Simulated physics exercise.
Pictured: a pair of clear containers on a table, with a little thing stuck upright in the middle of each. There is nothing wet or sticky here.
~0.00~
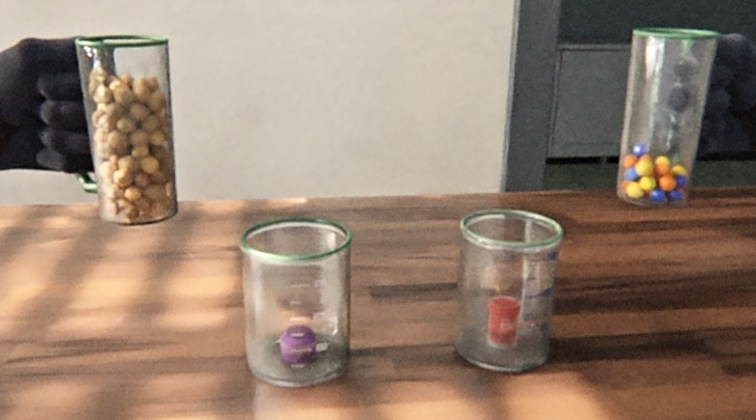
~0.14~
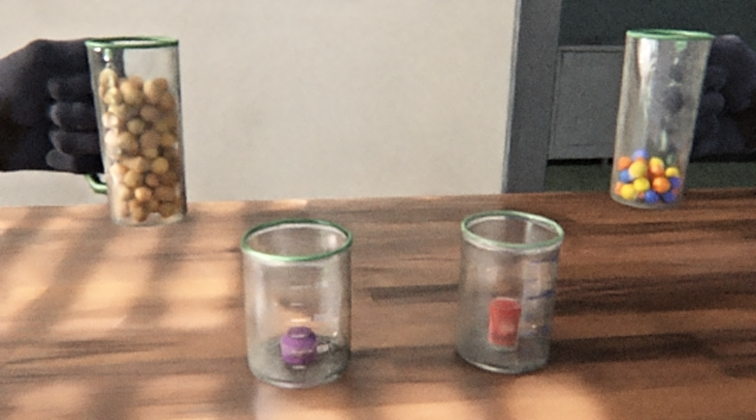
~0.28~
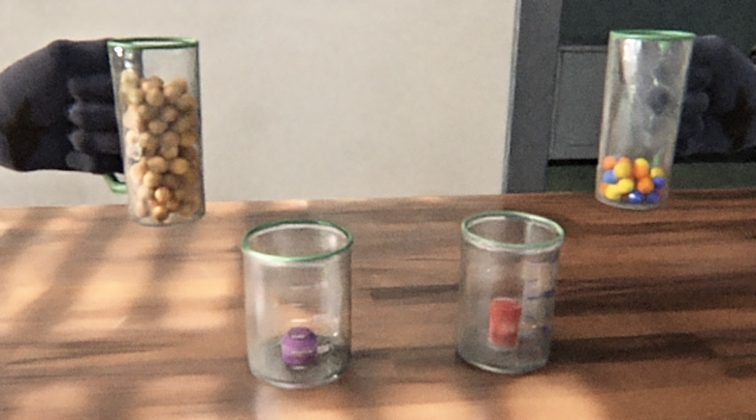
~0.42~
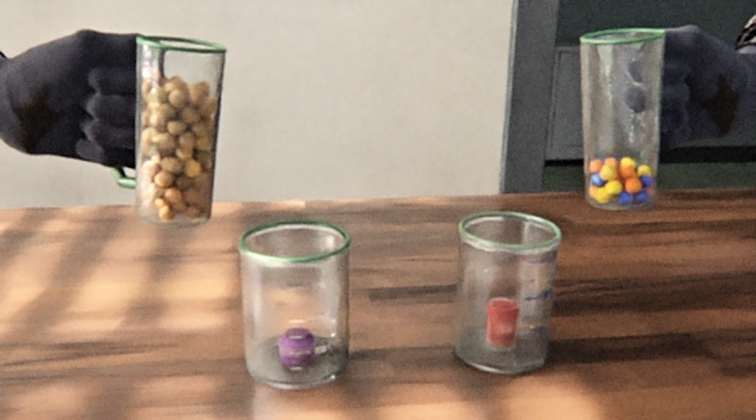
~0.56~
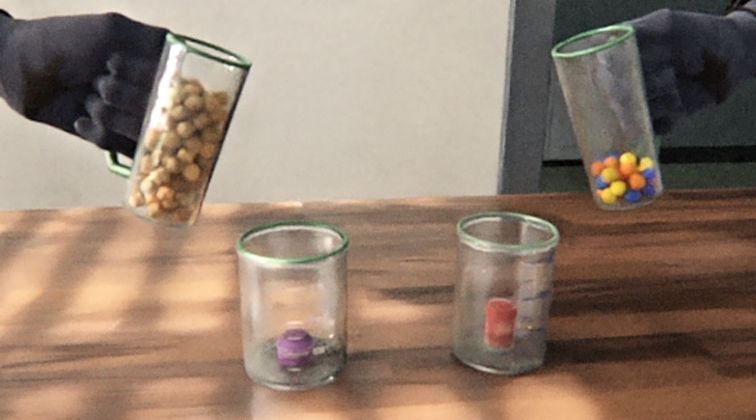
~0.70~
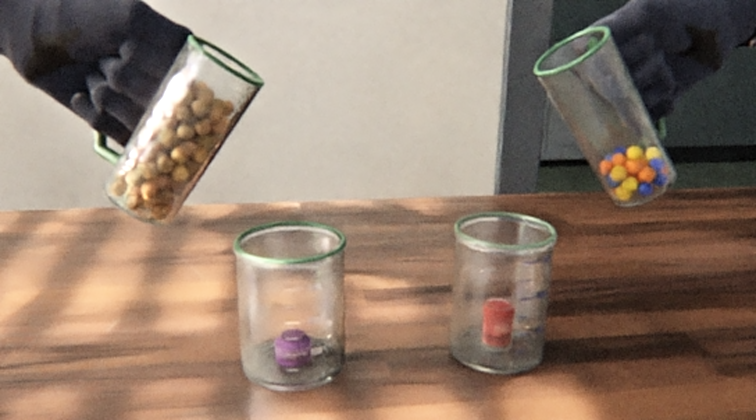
On a wooden table, gloved hands bring two cups inward above two beakers, tilting them.
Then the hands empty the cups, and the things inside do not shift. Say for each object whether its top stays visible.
Left: Not visible, right: Visible.
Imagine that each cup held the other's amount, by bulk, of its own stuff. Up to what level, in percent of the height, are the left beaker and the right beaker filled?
The left would fill to around 15, the right to around 55.
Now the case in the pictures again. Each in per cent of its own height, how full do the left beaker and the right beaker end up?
Roughly 45 for the left, 15 for the right.
By 0.96 s, left beaker empty, all of its cupful still in the cup; right beaker empty, all of its cupful still in the cup.
By 1.28 s, left beaker empty, all of its cupful still in the cup; right beaker empty, all of its cupful still in the cup.
By 1.63 s, left beaker nearly empty, roughly half of its cupful still in the cup; right beaker nearly empty, roughly two thirds of its cupful still in the cup.
When it is over (2.5 s), left beaker half full (surface near (292, 306)), nothing beside it; right beaker nearly empty (surface near (498, 326)), nothing beside it; the left thing is covered; the right thing is still showing.
